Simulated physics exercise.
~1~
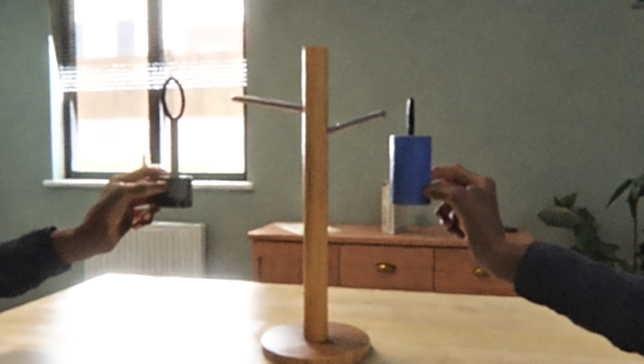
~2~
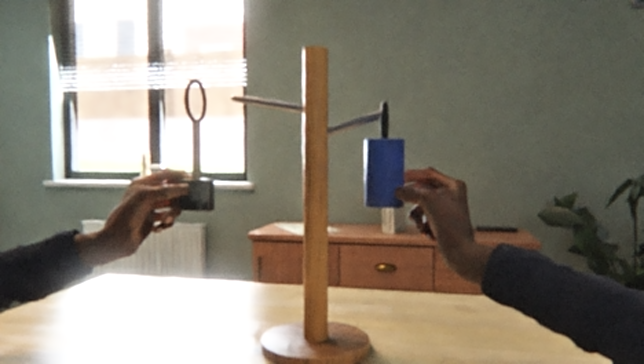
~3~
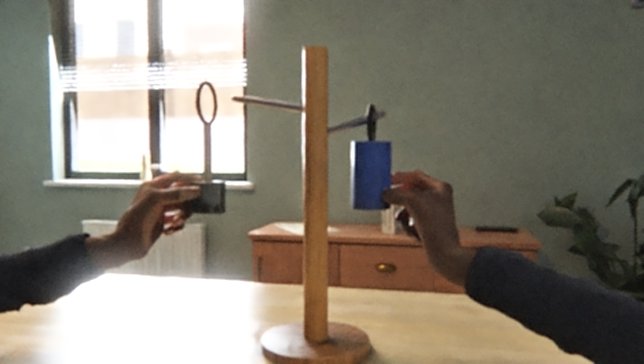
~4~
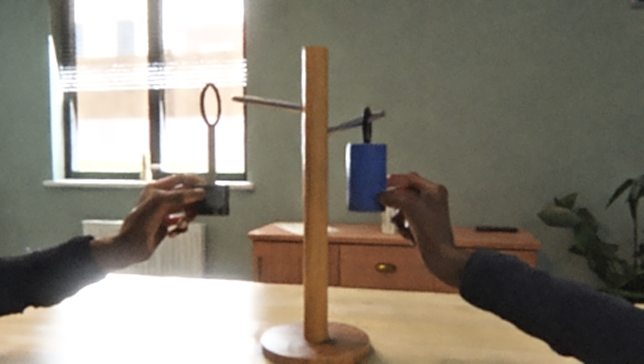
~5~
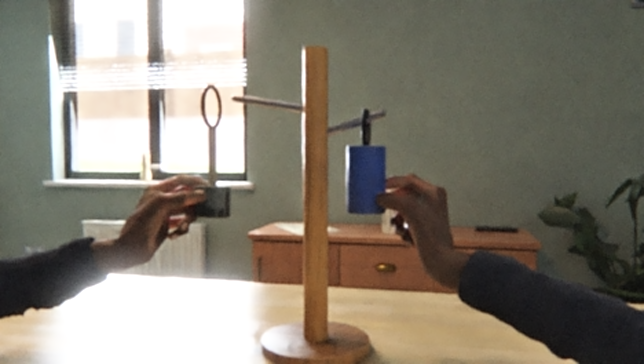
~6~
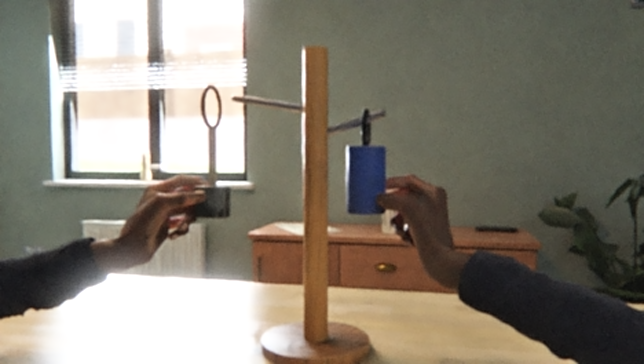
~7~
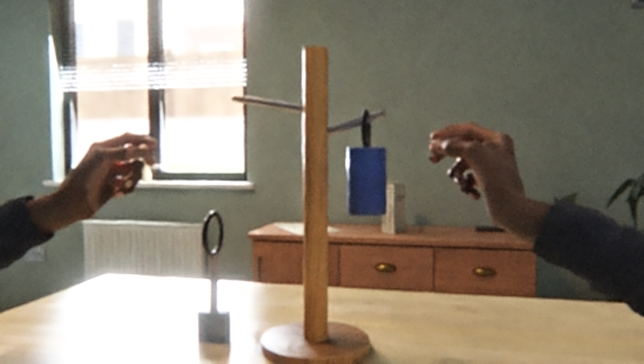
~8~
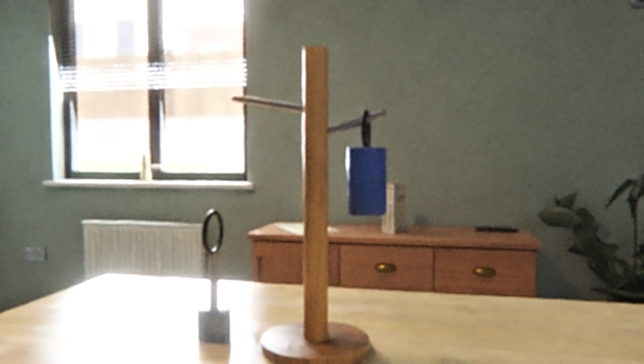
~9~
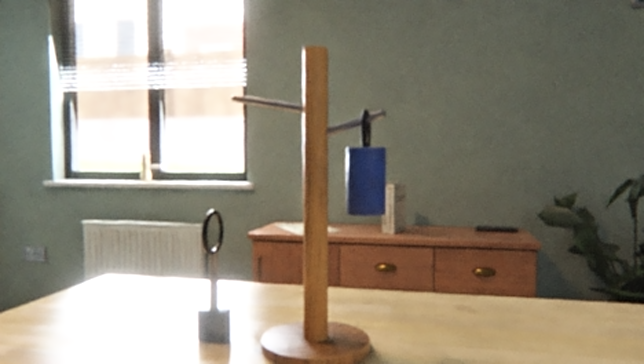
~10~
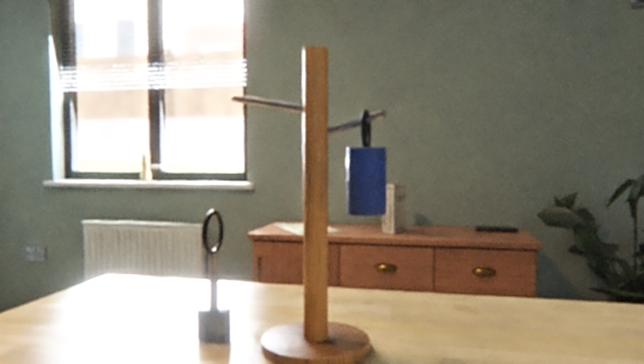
Two hands bringing a black brush and blue lantern toward a wooden peg stand, then letting go, the brush dropping upright onto the table, the lantern hanging.
